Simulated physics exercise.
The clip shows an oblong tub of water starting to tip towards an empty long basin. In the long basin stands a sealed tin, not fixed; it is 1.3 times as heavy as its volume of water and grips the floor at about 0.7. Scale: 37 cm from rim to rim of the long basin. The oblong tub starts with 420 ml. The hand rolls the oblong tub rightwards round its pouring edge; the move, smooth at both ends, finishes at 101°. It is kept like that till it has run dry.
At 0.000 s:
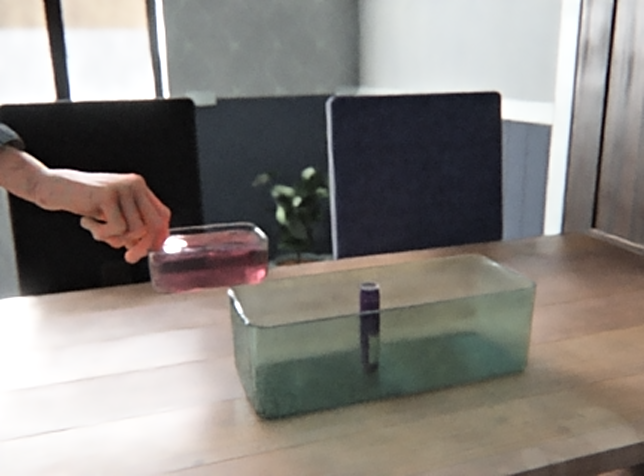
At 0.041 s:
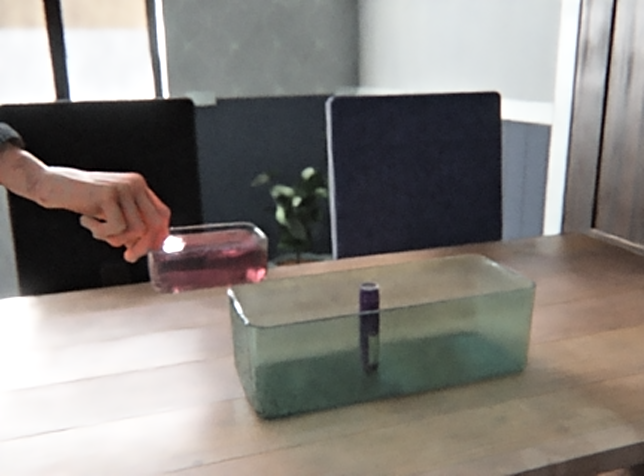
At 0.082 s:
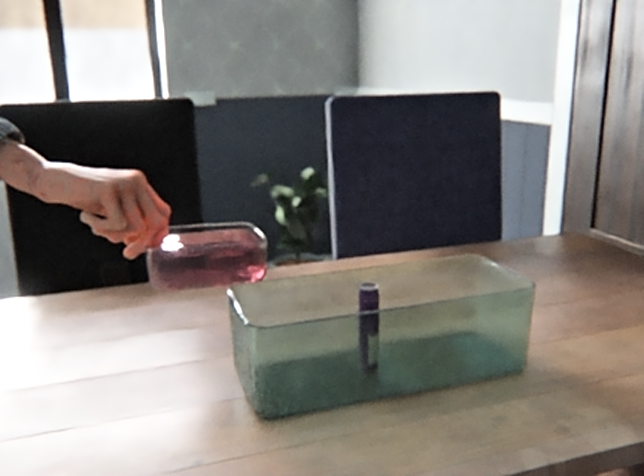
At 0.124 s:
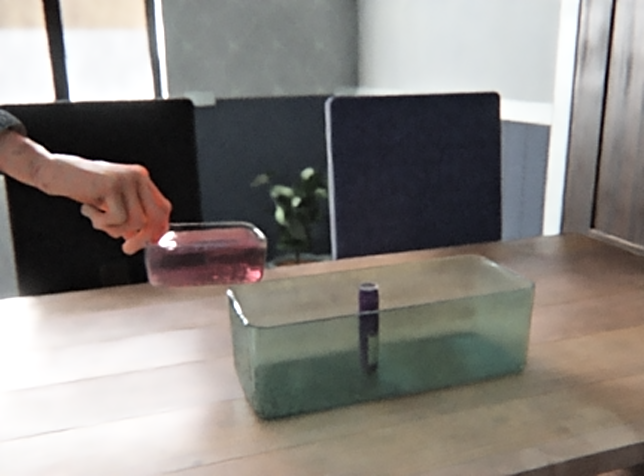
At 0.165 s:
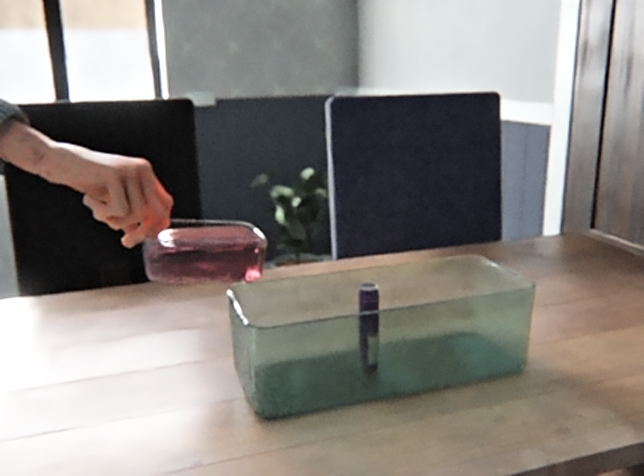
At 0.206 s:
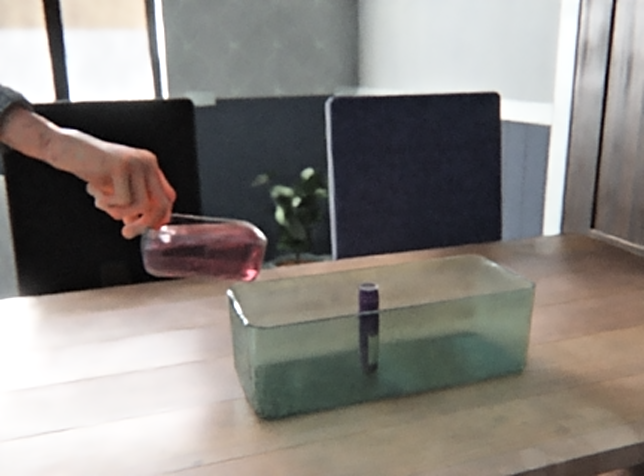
At the start, a hand holds a small clear tub of pinkish liquid level beside a long greenish glass basin on a wooden table, with a dark upright tin at the basin. The hand then slowly tilts the tub slightly rightwards, raising its left end while the basin stays still.
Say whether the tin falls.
The tin keeps standing.
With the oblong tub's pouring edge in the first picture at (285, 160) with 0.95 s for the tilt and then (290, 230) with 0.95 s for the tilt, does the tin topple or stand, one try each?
First it stays up; then it keeps standing.
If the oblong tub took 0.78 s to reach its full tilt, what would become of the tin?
The tin remains upright.
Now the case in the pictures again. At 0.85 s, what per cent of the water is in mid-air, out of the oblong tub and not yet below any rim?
Some 5 per cent.
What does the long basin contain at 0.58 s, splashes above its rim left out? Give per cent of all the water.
Near 20 in a hundred.
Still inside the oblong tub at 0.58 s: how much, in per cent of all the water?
Some 34 per cent.
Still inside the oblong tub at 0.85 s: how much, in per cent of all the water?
About 4 per cent.
Then, 0.58 s in, the tilt is 68° and 34 per cent is still to pour; the tin stands where it began.
Then, 0.85 s in, the tilt is 98° and 4 per cent is still to pour; the tin stands where it began.
Then, 1.14 s in, the tilt is 101° and 0 per cent is still to pour; the tin stands where it began.
Then, 1.45 s in, the tilt is 101° and 0 per cent is still to pour; the tin stands where it began.
Finally, the tin stands where it began.
